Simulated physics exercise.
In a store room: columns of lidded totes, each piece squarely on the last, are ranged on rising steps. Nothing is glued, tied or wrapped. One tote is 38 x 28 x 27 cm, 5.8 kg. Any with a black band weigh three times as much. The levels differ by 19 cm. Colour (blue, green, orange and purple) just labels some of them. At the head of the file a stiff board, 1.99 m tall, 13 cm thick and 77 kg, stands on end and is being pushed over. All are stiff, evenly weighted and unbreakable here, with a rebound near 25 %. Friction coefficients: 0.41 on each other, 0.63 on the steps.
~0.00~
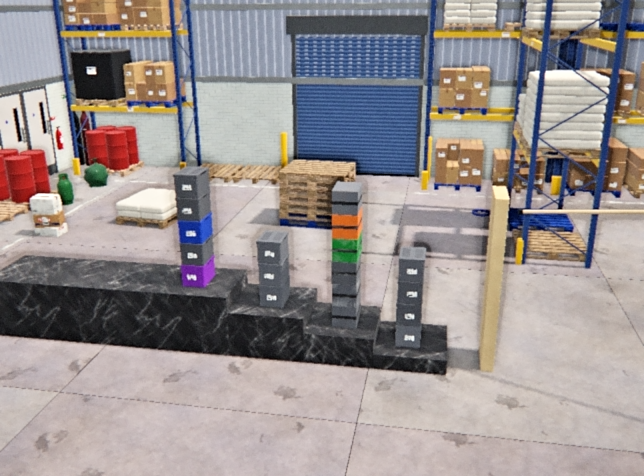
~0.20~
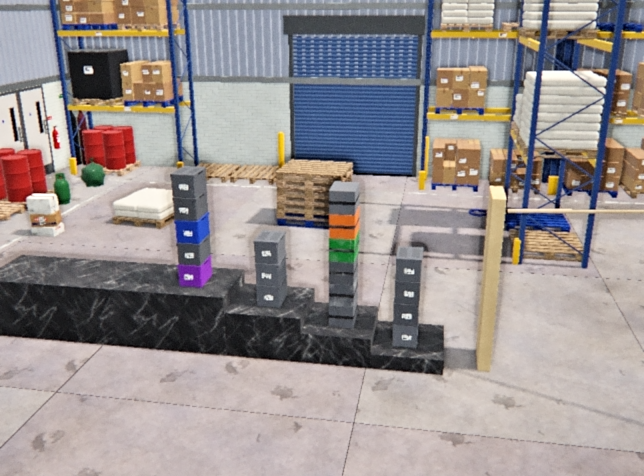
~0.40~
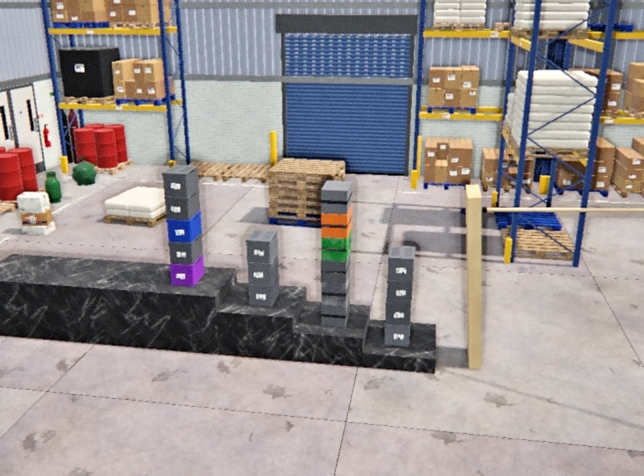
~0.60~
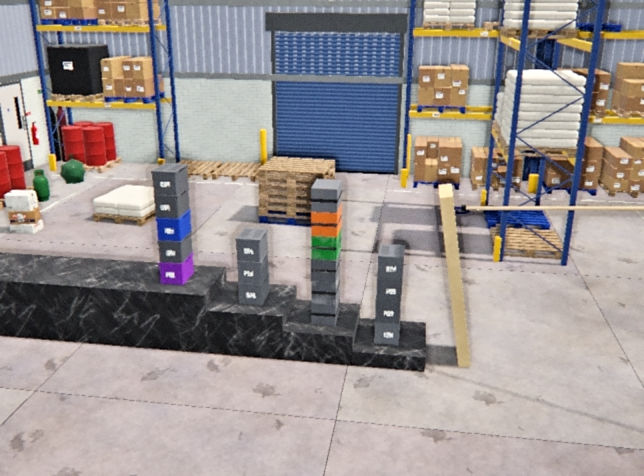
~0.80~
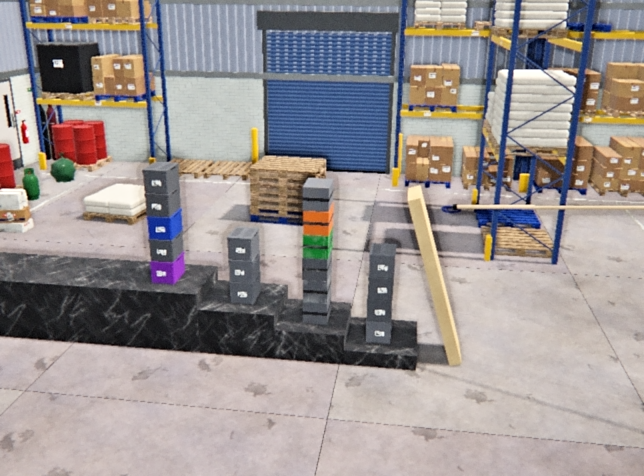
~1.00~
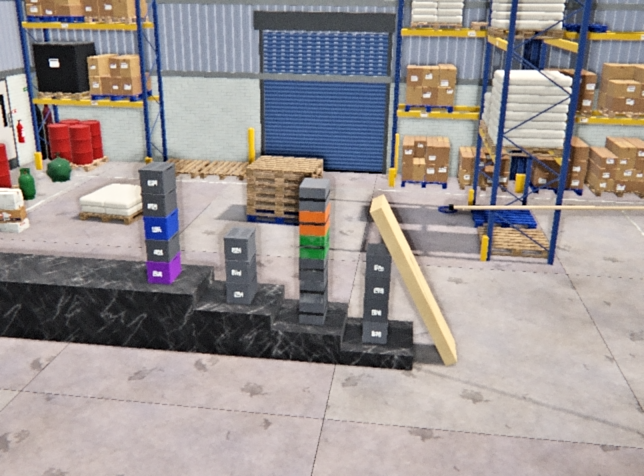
A pole pushes an upright wooden board, which tilts left beside still columns of totes.
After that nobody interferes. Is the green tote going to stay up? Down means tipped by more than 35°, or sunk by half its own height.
In the end the green tote drops.
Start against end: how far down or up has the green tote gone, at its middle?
It ends some 40 cm lower.
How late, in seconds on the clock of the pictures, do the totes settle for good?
Around 3.5 s.
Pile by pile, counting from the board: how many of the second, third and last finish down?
By pile: Second 6, third 1, last 0.
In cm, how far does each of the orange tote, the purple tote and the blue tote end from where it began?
Moved: Orange 60, purple 0, blue 0.
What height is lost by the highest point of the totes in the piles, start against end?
Roughly 0 cm.
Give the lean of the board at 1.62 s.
Some 50° from upright.
After 1.22 s, board 41° from upright; none of the 18 totes down, 4 disturbed; green tote unmoved.
After 1.62 s, board 52° from upright; 4 of the 18 totes down; green tote 23° from how it stood; orange tote 23° from how it stood.
After 1.96 s, board 58° from upright; 10 of the 18 totes down; green tote 56° from how it stood, 28 cm lower; orange tote 46° from how it stood, 36 cm lower.
After 2.56 s, board 58° from upright; 11 of the 18 totes down; green tote 44° from how it stood, 40 cm lower; orange tote 44° from how it stood, 48 cm lower.
In the end (3.6 s), board 58° from upright; 11 of the 18 totes down; green tote 44° from how it stood, 40 cm lower; orange tote 44° from how it stood, 48 cm lower; blue tote unmoved. From the last view, middles, green tote near (265, 271), orange tote near (282, 257).
